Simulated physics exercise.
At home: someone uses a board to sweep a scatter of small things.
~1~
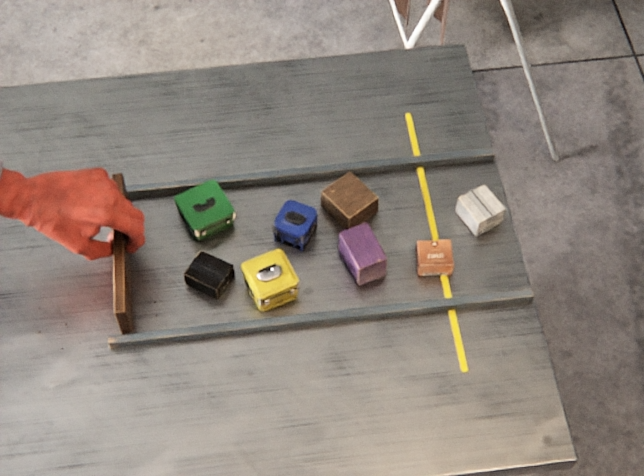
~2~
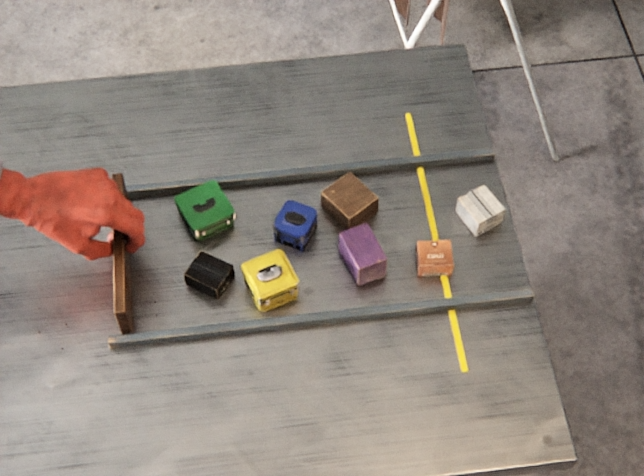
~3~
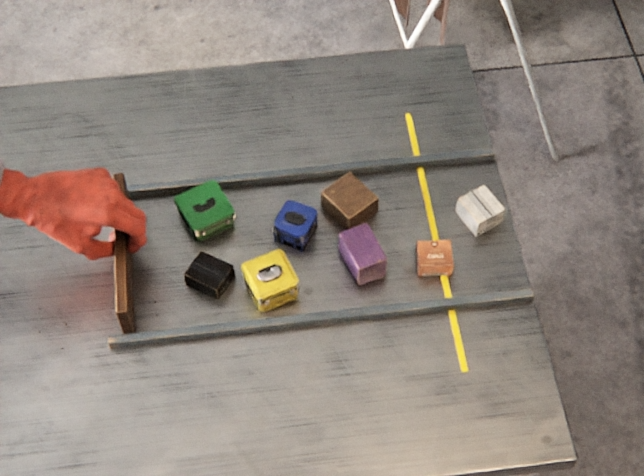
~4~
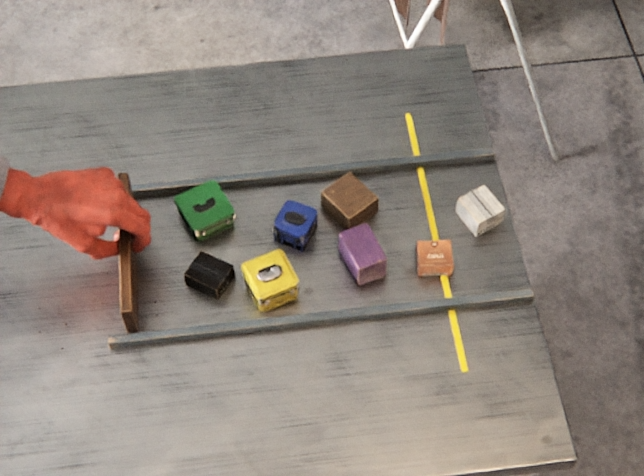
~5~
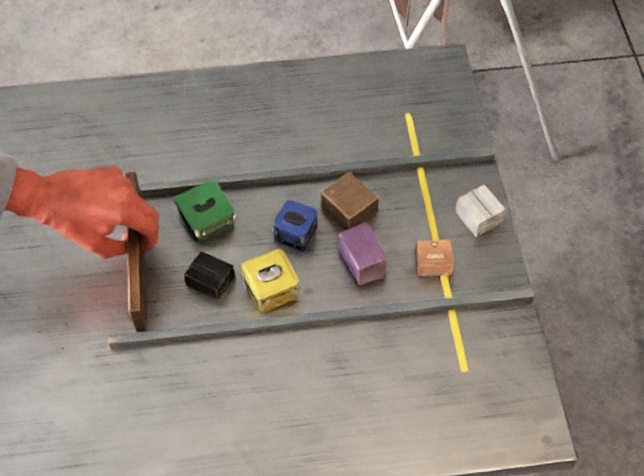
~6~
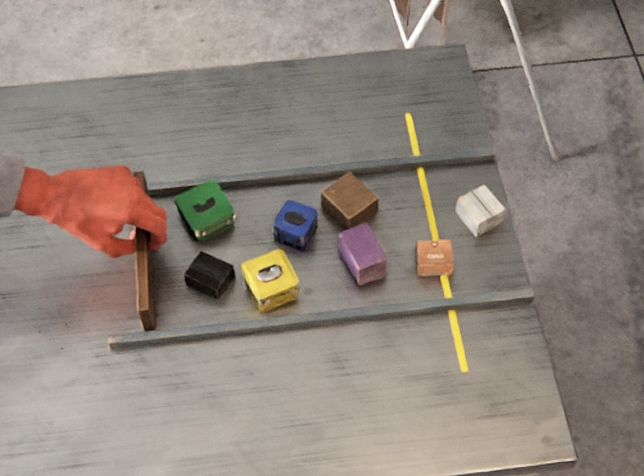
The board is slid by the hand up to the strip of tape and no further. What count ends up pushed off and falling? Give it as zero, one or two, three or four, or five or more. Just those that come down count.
The count that falls is one or two.
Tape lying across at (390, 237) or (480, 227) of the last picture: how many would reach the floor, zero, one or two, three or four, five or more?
In order: Zero, then at least five.
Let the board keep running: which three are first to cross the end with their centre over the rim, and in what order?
Those three are the white box, the orange box and the brown block, in that order.
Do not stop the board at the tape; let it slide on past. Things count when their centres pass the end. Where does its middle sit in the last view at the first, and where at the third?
I'd put the first at about (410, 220) and the next at about (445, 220).
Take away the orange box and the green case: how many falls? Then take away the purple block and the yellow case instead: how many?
It would be 0 and 1.
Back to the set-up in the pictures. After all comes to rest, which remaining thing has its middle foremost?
Result - the brown block.
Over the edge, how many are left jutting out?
It would come to 2.
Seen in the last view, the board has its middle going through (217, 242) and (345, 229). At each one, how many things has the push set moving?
At first I count 3, and then 7.
Soon after, none off yet; white box at rest near (480, 211); orange box at rest near (434, 258); purple block moving near (369, 257).
At rest, the number that fall off is one or two; fallen, orange box and white box.
